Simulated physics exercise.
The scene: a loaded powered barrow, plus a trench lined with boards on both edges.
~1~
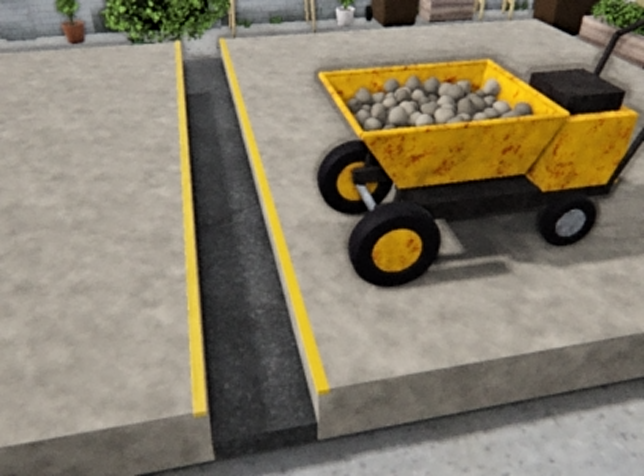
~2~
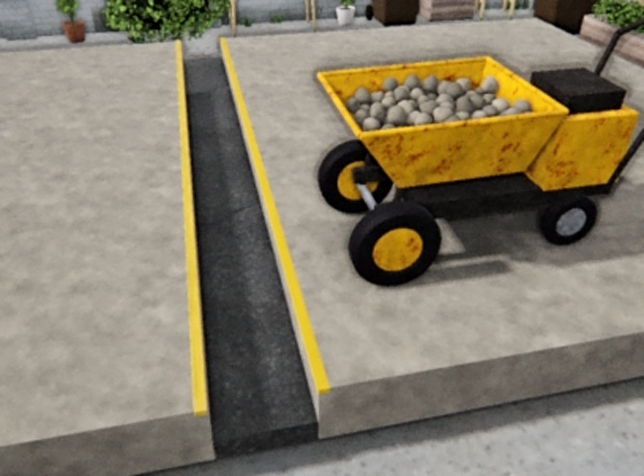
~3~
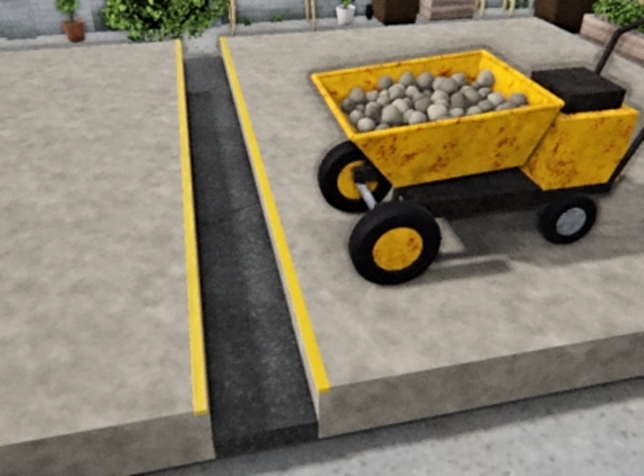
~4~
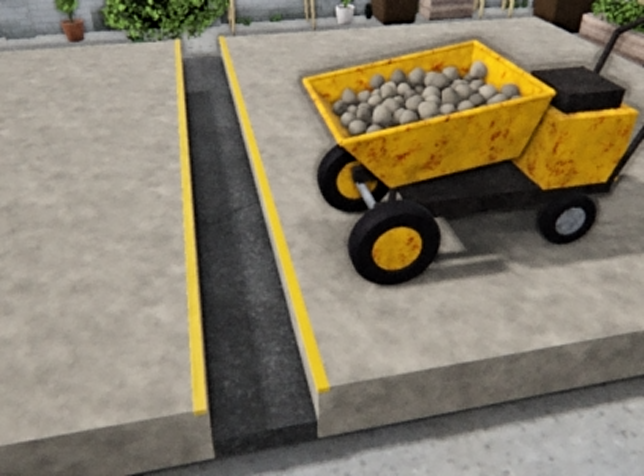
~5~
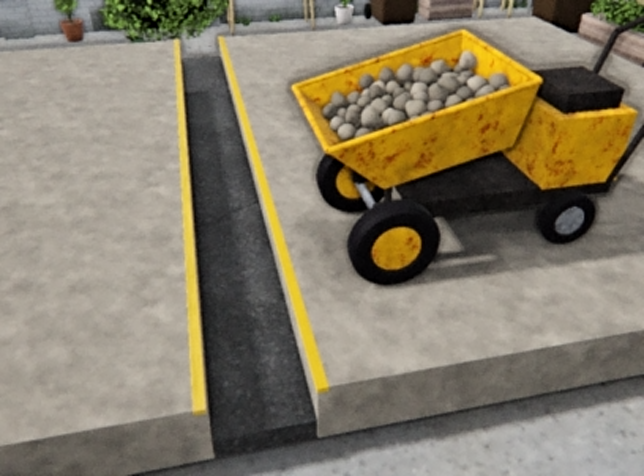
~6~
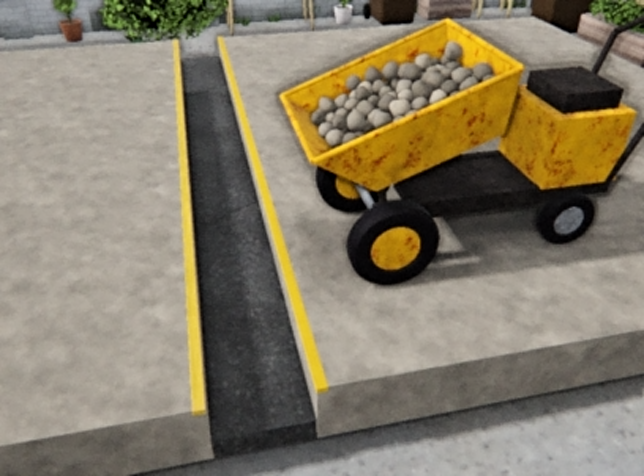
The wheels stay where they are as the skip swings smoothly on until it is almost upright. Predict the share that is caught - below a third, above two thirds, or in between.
Amount in the trench: High, above two thirds.
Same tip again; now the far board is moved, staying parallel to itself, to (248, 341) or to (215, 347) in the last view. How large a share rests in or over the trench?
20 % and 70 %, give or take.
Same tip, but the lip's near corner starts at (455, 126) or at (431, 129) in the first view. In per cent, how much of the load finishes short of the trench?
Trial 1 around 30 %, trial 2 around 20 %.
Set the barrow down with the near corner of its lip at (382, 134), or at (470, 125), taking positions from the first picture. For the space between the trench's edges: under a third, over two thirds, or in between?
First over two thirds, then in the middle band.
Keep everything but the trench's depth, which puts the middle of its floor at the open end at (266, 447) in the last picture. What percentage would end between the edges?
Estimate: Approx. 90 per cent.
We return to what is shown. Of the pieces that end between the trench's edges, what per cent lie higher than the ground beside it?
5 %, roughly.
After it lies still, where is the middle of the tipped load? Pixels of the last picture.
Near (229, 275), more or less.
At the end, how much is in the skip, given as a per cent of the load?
Around 0 in a hundred.
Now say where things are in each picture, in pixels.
The first frame shows lip of the skip (362, 136), level; top of the load (446, 105), river pebbles; first edge of the trench (307, 334); far edge (196, 351), the trench over half as wide as the skip, and about half as deep as wide.
The second frame shows lip of the skip (360, 136), level; top of the load (444, 103).
The third frame shows lip of the skip (353, 138), tipped barely; top of the load (440, 100).
The fourth frame shows lip of the skip (342, 143), tipped a little; top of the load (456, 91).
The fifth frame shows lip of the skip (329, 151), tipped a little; top of the load (455, 99).
The sixth frame shows lip of the skip (314, 162), tipped clearly; top of the load (448, 76); first edge of the trench (306, 332); far edge (195, 350).
Just after the last frame, skip tipped steeply; every one in the skip.
A moment on, skip tipped right over; roughly two thirds in the skip; roughly a third in or heaped over the trench; just a few beyond it; just a few falling.
Further on, skip tipped right over; just a few in the skip; the larger part in or heaped over the trench; about a tenth beyond it.
When it is over, skip tipped right over; the larger part in or heaped over the trench; about a tenth beyond it.
